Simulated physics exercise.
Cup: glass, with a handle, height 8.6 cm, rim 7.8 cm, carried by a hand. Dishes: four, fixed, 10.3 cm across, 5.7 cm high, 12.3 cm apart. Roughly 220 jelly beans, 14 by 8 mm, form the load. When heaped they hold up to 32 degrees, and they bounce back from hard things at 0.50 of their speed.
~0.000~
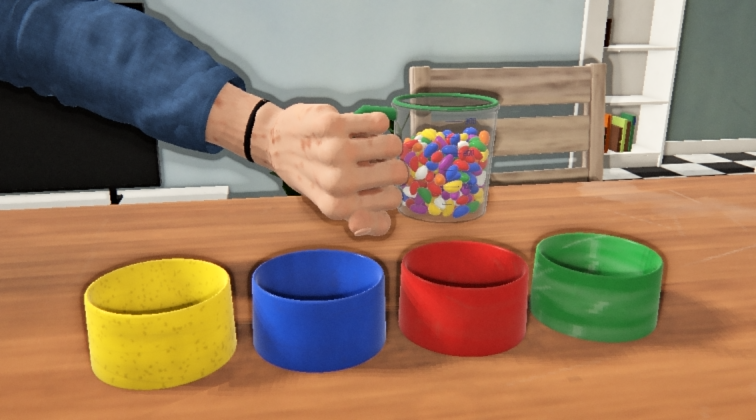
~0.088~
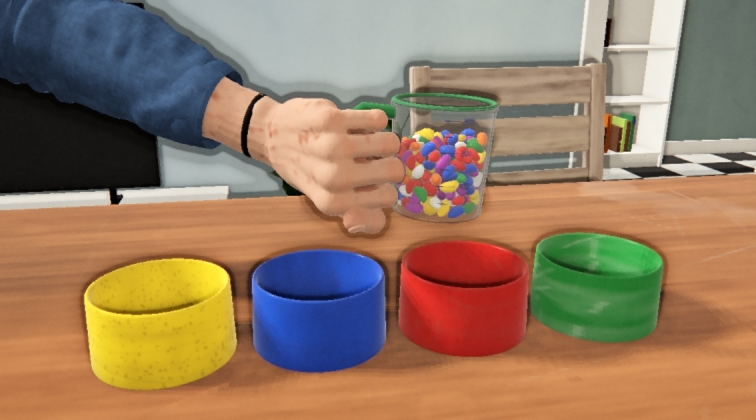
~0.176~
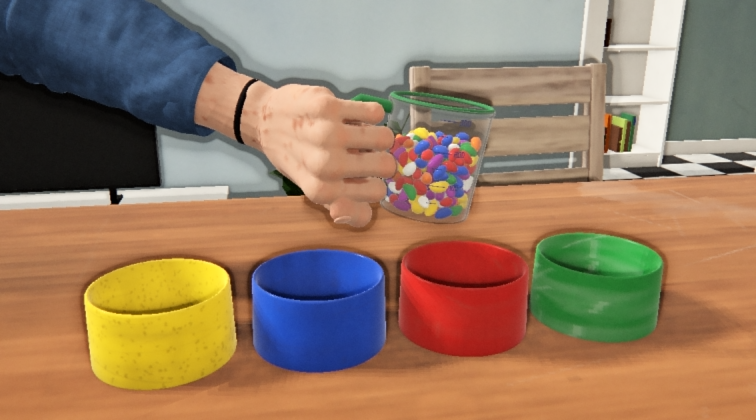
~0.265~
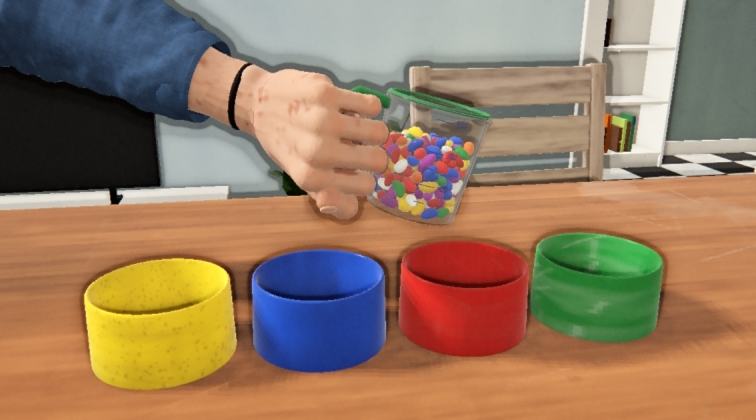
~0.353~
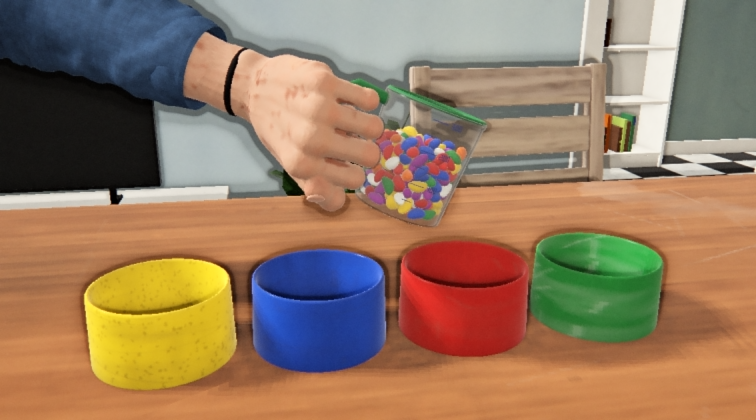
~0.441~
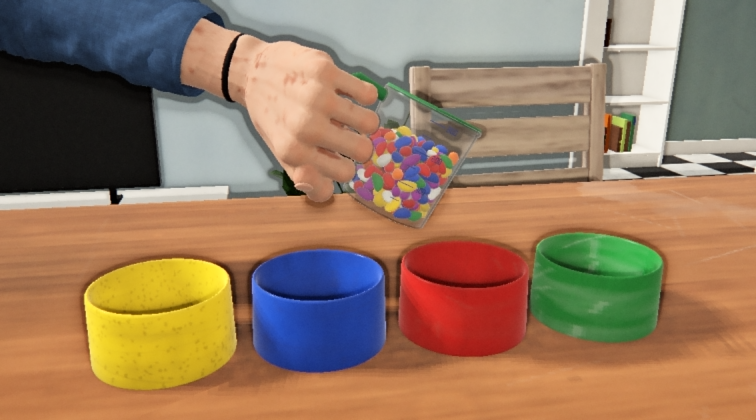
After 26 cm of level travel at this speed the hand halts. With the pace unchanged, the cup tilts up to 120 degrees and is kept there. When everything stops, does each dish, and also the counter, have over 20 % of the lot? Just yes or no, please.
In short: Red no, blue yes, green no, yellow no, counter no.
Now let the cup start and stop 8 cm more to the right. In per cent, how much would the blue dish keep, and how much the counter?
The blue dish would get 0 and the counter 0.
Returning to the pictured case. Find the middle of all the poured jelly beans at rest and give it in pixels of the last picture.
Centre at rest: Approx. (335, 316) px.
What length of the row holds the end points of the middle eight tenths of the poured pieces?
Some 7 centimetres.
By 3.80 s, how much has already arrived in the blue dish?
Estimate to date: Some 90 %.
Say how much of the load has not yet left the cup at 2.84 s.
Somewhere near 0 per cent of the load.
Then, at 1.88 s, tilt 120 degrees; cup holds 15 %, blue 70 %.
After 2.84 s, tilt 120 degrees; cup holds 0 %, blue 90 %.
After 3.80 s, tilt 120 degrees; cup holds 0 %, blue 90 %.
At rest (4.1 s), red 0 %, blue 90 %, green 0 %, yellow 0 %, counter 10 %.
